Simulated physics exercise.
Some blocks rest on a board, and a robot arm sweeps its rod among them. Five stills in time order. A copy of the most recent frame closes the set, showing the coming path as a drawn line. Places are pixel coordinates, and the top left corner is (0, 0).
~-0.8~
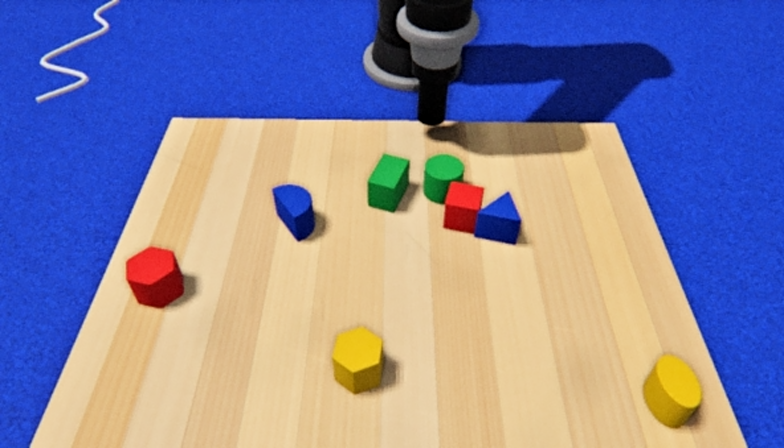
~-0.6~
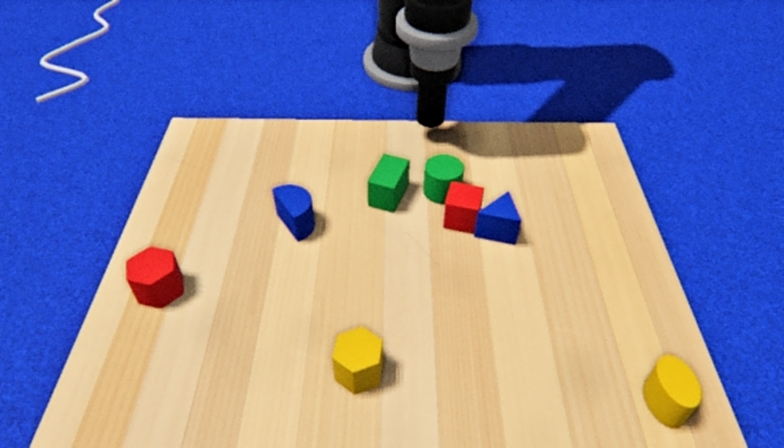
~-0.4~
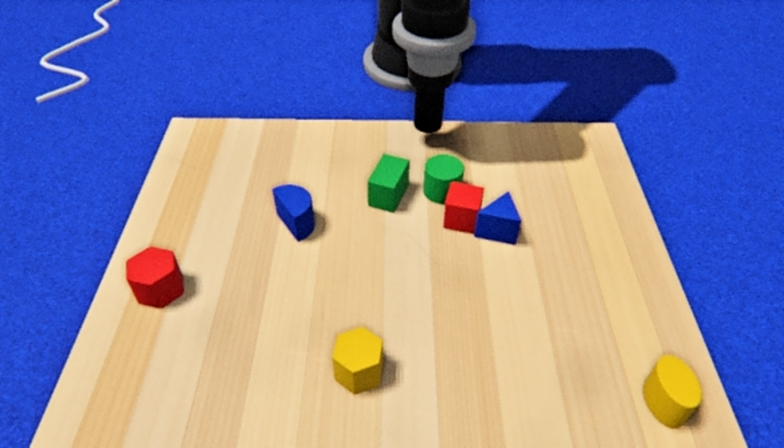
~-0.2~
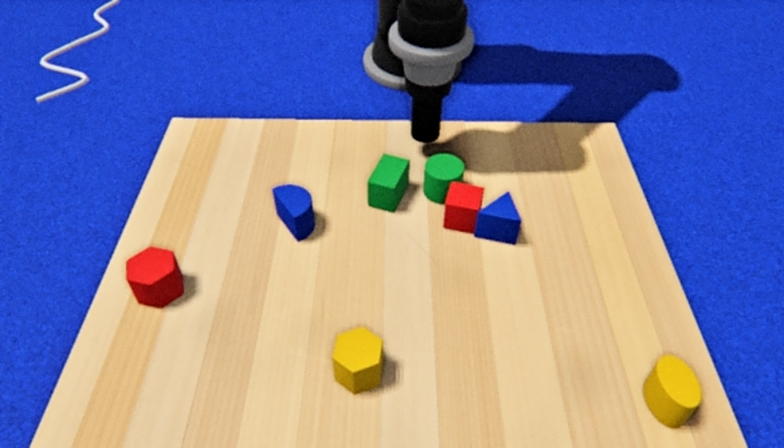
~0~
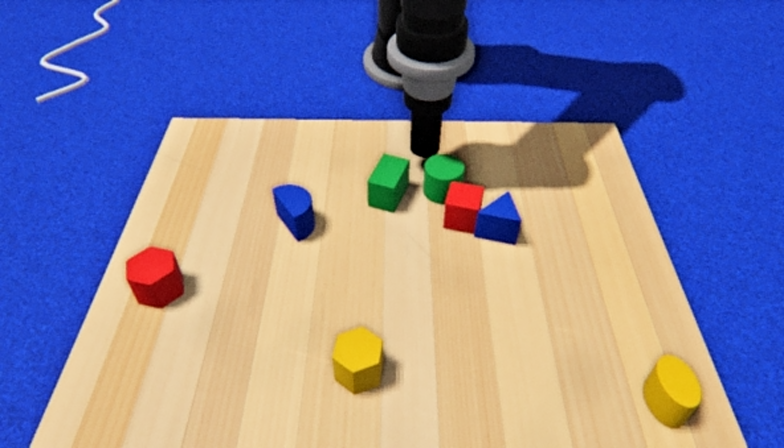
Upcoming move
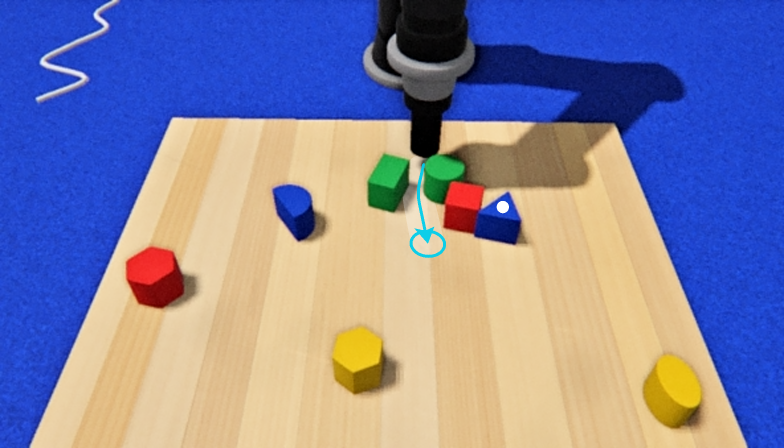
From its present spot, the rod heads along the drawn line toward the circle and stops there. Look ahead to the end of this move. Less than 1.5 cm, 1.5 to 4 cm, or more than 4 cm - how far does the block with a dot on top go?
Moves 1.5 to 4 cm.
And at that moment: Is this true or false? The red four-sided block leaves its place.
This is true.
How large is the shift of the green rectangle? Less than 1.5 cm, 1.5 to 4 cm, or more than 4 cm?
The answer is 1.5 to 4 cm.
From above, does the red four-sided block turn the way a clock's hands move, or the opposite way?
From above, the turn goes clockwise.
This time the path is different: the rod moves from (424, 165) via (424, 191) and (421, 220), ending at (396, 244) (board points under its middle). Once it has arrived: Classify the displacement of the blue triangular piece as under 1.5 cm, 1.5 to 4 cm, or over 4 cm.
I reckon it covers between 1.5 and 4 cm.
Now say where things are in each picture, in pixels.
Rod tip at (431, 118); block tops, green rectangle at (389, 170); green circular block at (445, 166); red four-sided block at (465, 195); blue triangular piece at (503, 207), in the first picture.
Rod at (430, 120); blocks unchanged, in the second picture.
Rod at (428, 125); blocks unchanged, in the third picture.
Rod at (425, 134); blocks unchanged, in the fourth picture.
Rod at (425, 149); green rectangle at (389, 170); green circular block at (445, 166); red four-sided block at (465, 195); blue triangular piece at (503, 207), in the fifth picture.
Path on the board, from (424, 165) by way of (419, 201) to (428, 244); the dot is on the blue triangular piece.
What follows on the original path. One third of the way, rod at (419, 173); green rectangle at (382, 176), turned 15° clockwise; green circular block at (451, 178); red four-sided block at (475, 203), turned 15° clockwise; blue triangular piece at (505, 211), turned 20° anticlockwise.
Two thirds of the way, rod at (423, 200); green rectangle at (379, 183), turned 55° clockwise; green circular block at (461, 190); red four-sided block at (495, 207), turned 35° clockwise; blue triangular piece at (522, 221).
At the end, rod at (429, 228); green rectangle at (379, 183), turned 55° clockwise; green circular block at (461, 190); red four-sided block at (496, 207), turned 40° clockwise; blue triangular piece at (522, 222).
